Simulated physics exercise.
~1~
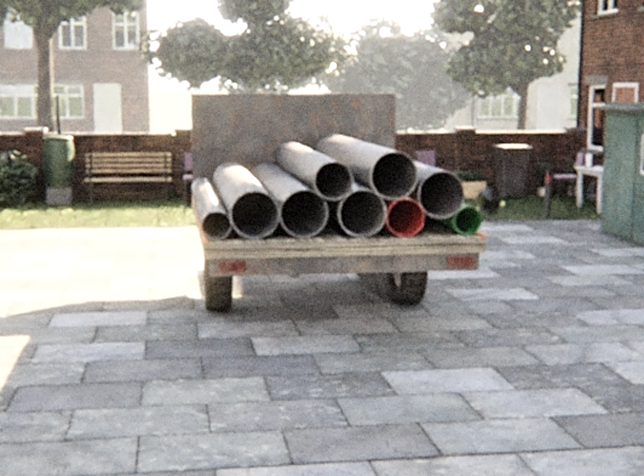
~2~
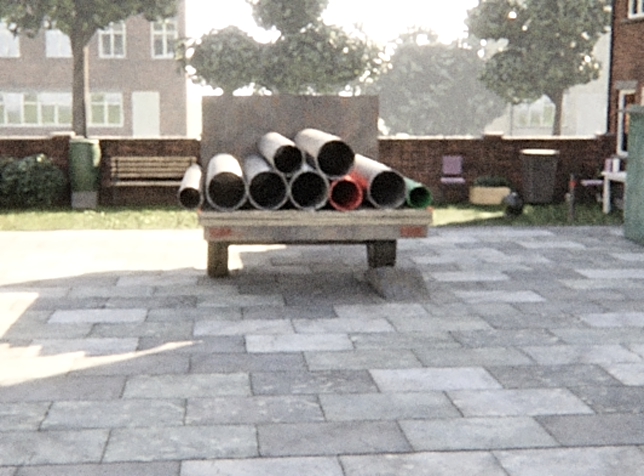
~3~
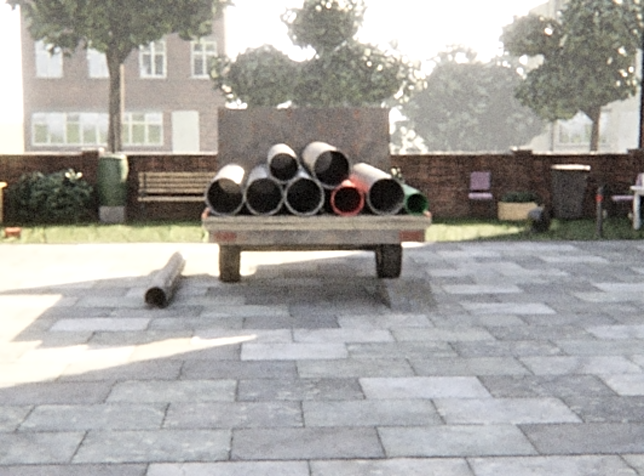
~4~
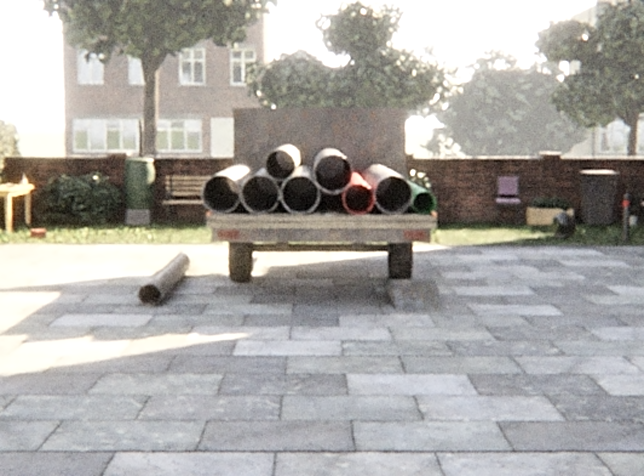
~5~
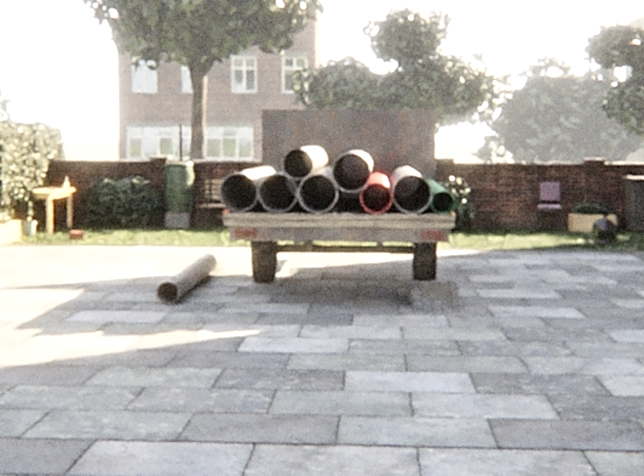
A flatbed trailer stacked with loose grey pipes, plus one red and one green, rolled away across a paved yard and stopped; a grey pipe dropped off its left side and lay on the paving, while the red and green ones stayed aboard.
